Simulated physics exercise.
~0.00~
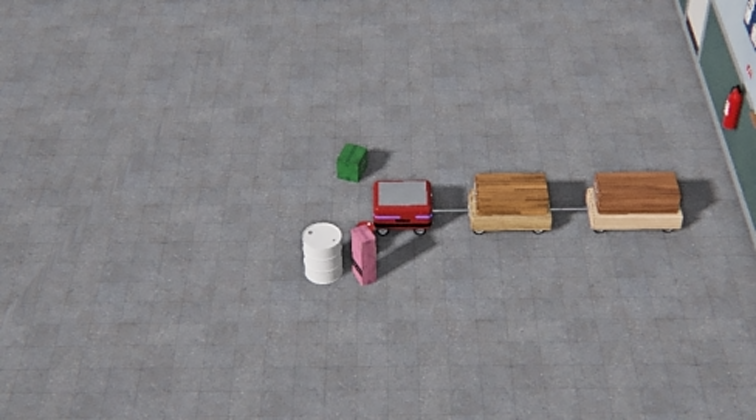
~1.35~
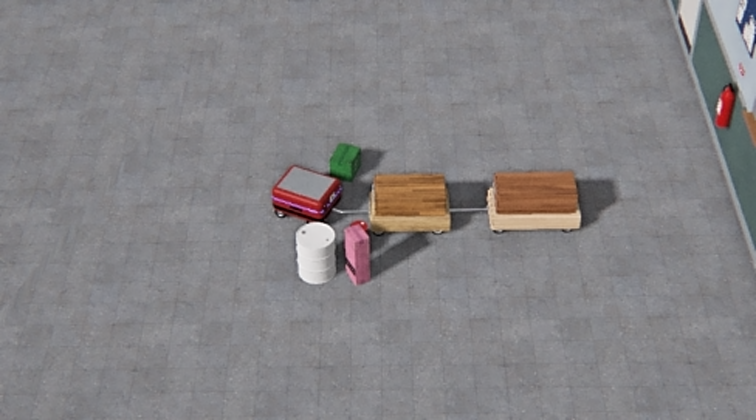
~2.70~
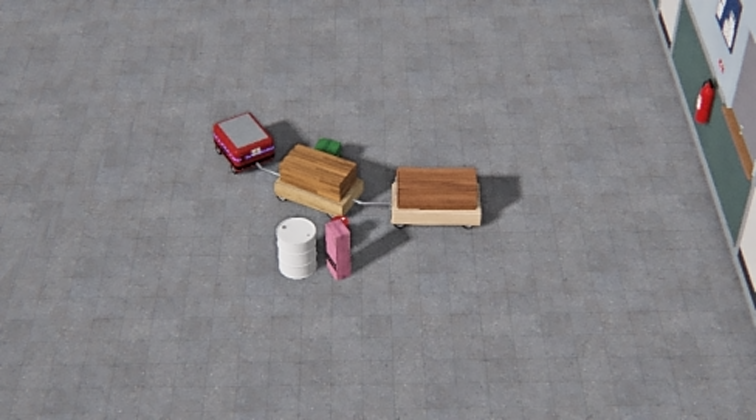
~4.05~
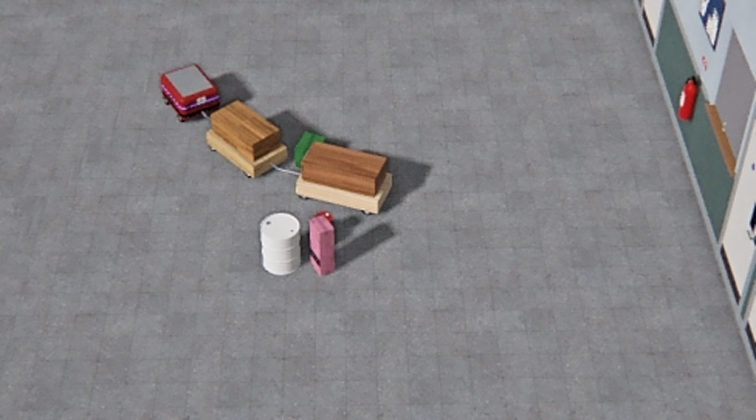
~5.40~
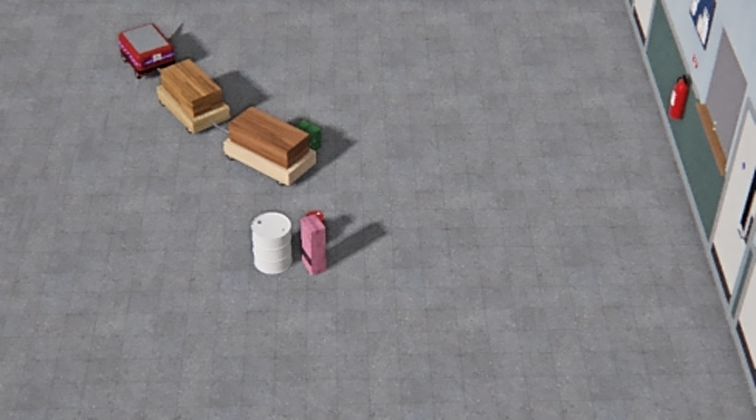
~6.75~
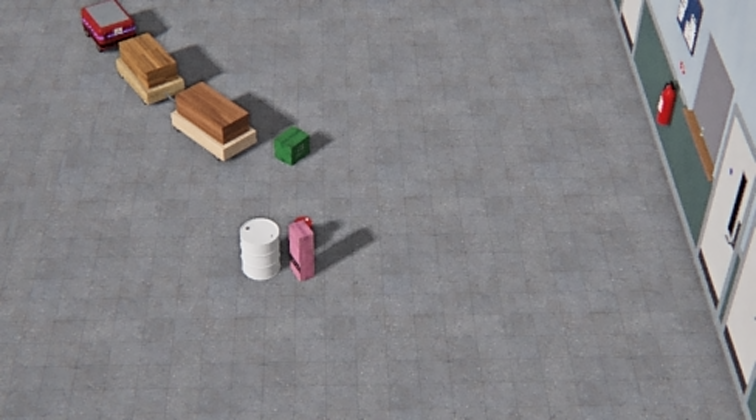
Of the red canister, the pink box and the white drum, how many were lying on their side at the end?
None of them were lying on their side. The red canister, the pink box and the white drum were all still upright after the carts had passed.
On a grey tiled floor, a red tug pulling two wood-loaded carts drove left between a green box and a white drum, then turned toward the upper left; the green box shifted slightly as the carts passed, while the drum and pink box stayed standing.
